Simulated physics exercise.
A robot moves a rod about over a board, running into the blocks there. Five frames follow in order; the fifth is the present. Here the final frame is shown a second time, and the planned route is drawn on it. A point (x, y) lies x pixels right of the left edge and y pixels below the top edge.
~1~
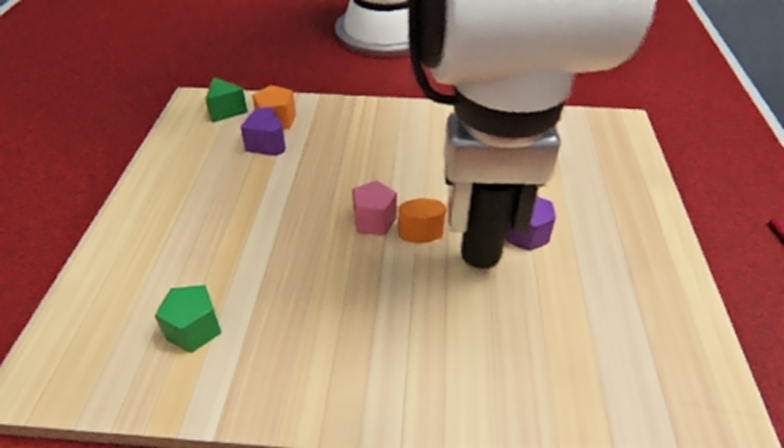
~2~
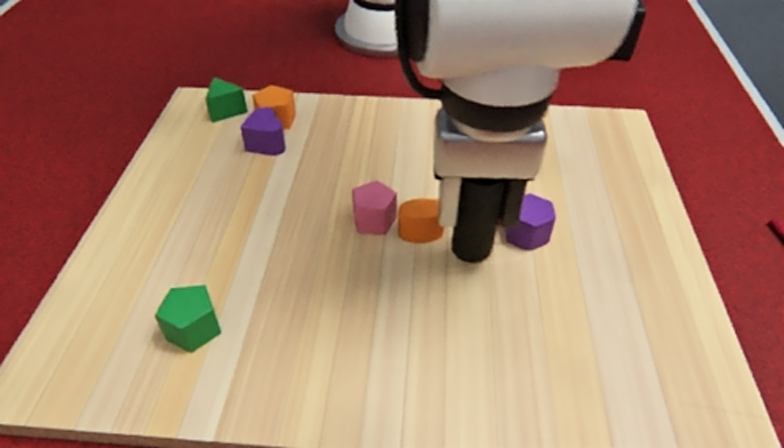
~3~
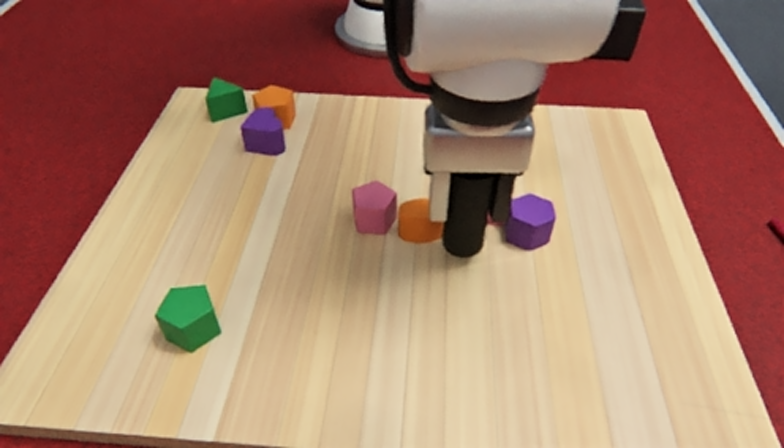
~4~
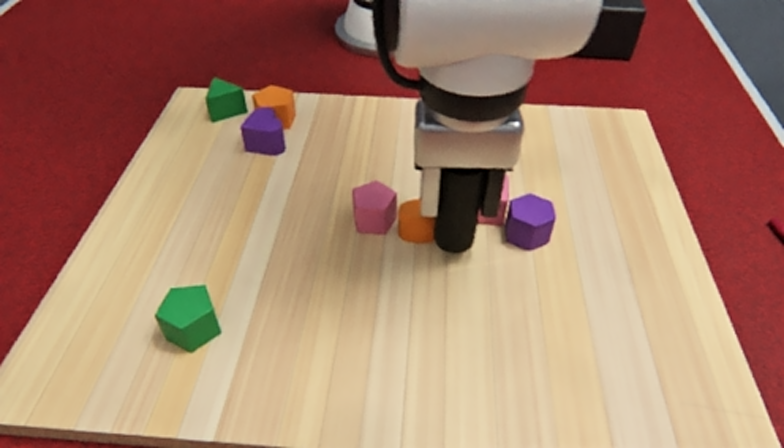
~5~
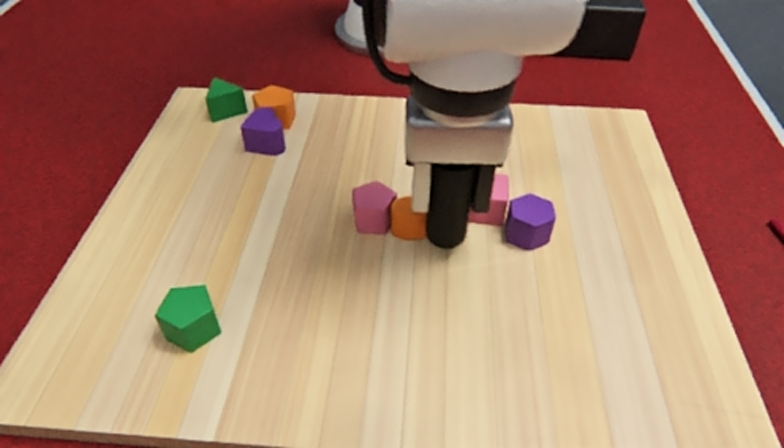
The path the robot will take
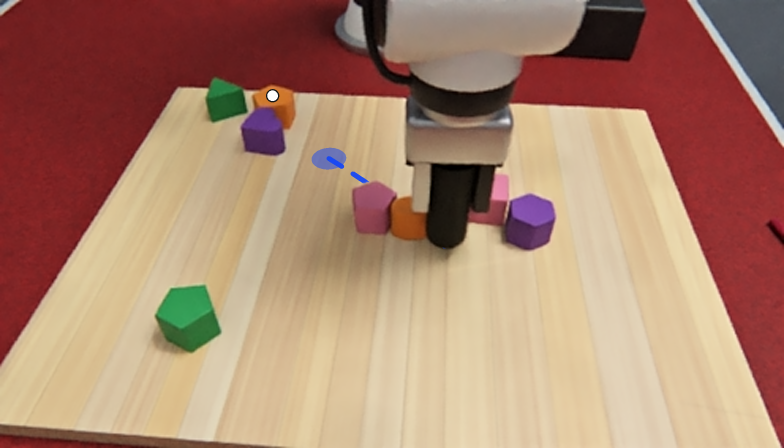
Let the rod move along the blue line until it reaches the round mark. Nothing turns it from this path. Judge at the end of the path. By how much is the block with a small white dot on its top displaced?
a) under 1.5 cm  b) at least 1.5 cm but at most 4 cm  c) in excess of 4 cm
a - under 1.5 cm.
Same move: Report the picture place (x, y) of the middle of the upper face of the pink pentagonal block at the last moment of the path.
The middle of its upper face should be somewhere near (318, 189).
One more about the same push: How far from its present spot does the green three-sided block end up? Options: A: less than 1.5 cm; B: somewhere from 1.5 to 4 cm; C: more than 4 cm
My answer is option A.
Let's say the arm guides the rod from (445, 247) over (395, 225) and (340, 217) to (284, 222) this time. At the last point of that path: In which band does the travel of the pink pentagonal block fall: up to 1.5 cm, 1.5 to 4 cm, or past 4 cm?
The answer is over 4 cm.
The line goes from (445, 247) by way of (405, 212) and (367, 183) to (329, 158); the dot is on the orange pentagonal block.
What follows on the original path. One third of the way, rod at (404, 200); pink pentagonal block at (334, 189), turned 20° anticlockwise; orange oval at (371, 183), turned 70° anticlockwise.
Two thirds of the way, rod at (365, 171); pink pentagonal block at (318, 189), turned 65° anticlockwise; orange oval at (332, 166).
At the end, rod at (328, 148); green three-sided block unmoved; orange pentagonal block unmoved; pink pentagonal block at (318, 189), turned 65° anticlockwise; orange oval at (327, 164), turned 155° anticlockwise.
